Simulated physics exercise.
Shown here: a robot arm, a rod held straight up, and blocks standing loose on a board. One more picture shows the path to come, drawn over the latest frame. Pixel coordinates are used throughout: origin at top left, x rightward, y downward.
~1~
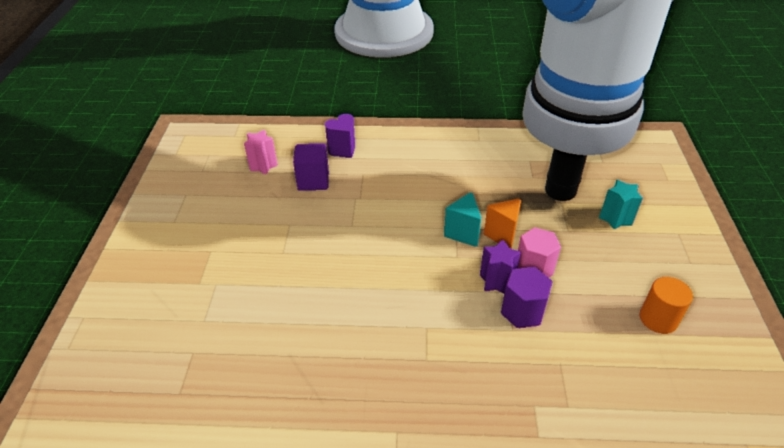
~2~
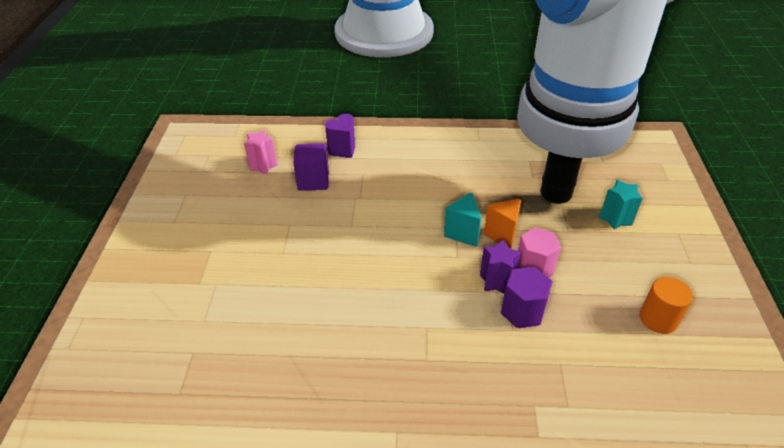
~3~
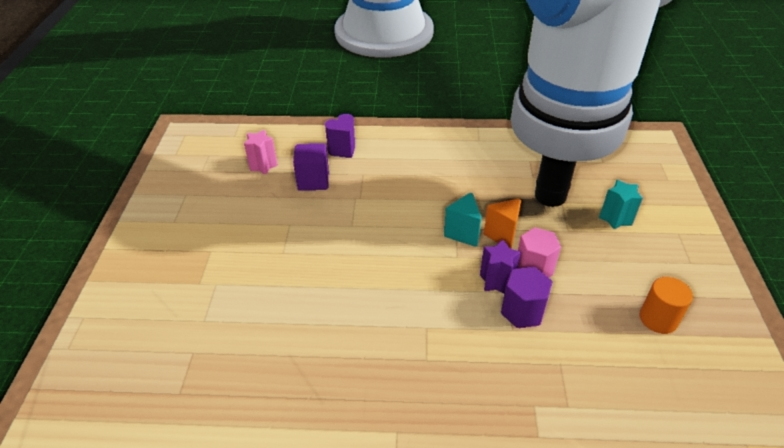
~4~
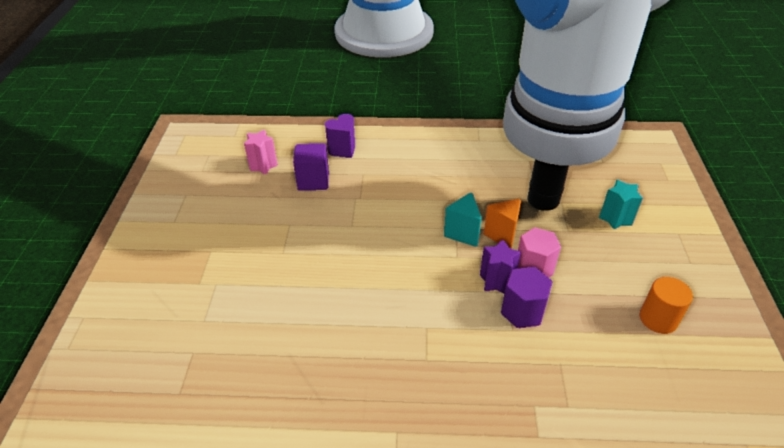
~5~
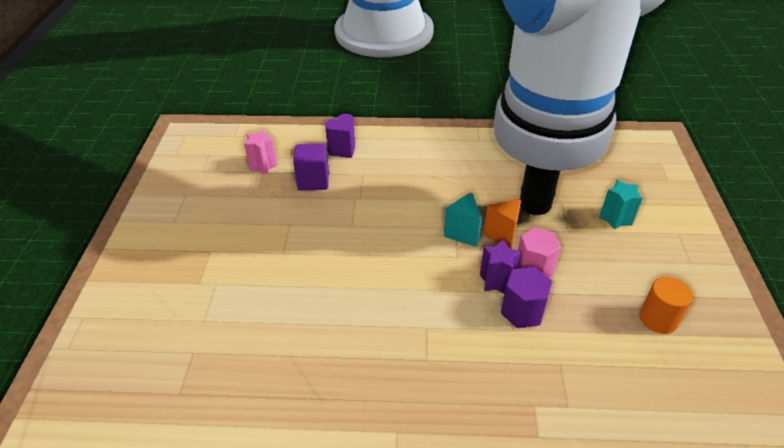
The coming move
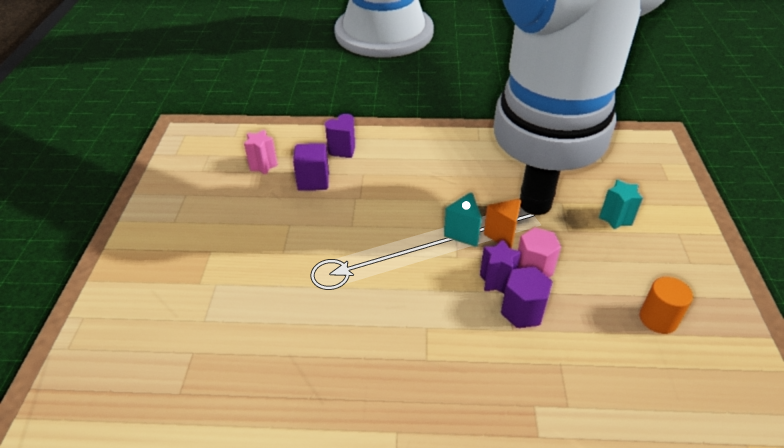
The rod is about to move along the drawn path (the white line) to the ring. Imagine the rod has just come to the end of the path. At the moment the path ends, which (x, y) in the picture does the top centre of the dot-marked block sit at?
The centre of its top face lies at (298, 257).
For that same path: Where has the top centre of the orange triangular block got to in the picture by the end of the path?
At (480, 226).
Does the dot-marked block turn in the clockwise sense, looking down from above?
No.
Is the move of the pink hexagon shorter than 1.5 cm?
Yes, I think so.
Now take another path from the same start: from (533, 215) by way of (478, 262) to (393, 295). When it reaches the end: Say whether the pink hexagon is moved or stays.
The pink hexagon does not move.
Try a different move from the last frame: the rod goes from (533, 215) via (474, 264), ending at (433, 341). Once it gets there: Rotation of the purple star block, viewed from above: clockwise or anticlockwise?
It is turned anticlockwise.
Path on the board, from (533, 215) to (330, 274); the dot is on the turquoise triangular block.
On the path given first. One third of the way, rod (470, 224); turquoise triangular block (446, 213), turned 15° anticlockwise; orange triangular block (483, 225), turned 105° anticlockwise.
Two thirds of the way, rod (401, 244); turquoise triangular block (374, 235), turned 25° anticlockwise; orange triangular block (480, 226).
At the end, rod (329, 265); turquoise triangular block (298, 257), turned 25° anticlockwise; orange triangular block (480, 226), turned 125° anticlockwise; pink hexagon in place.
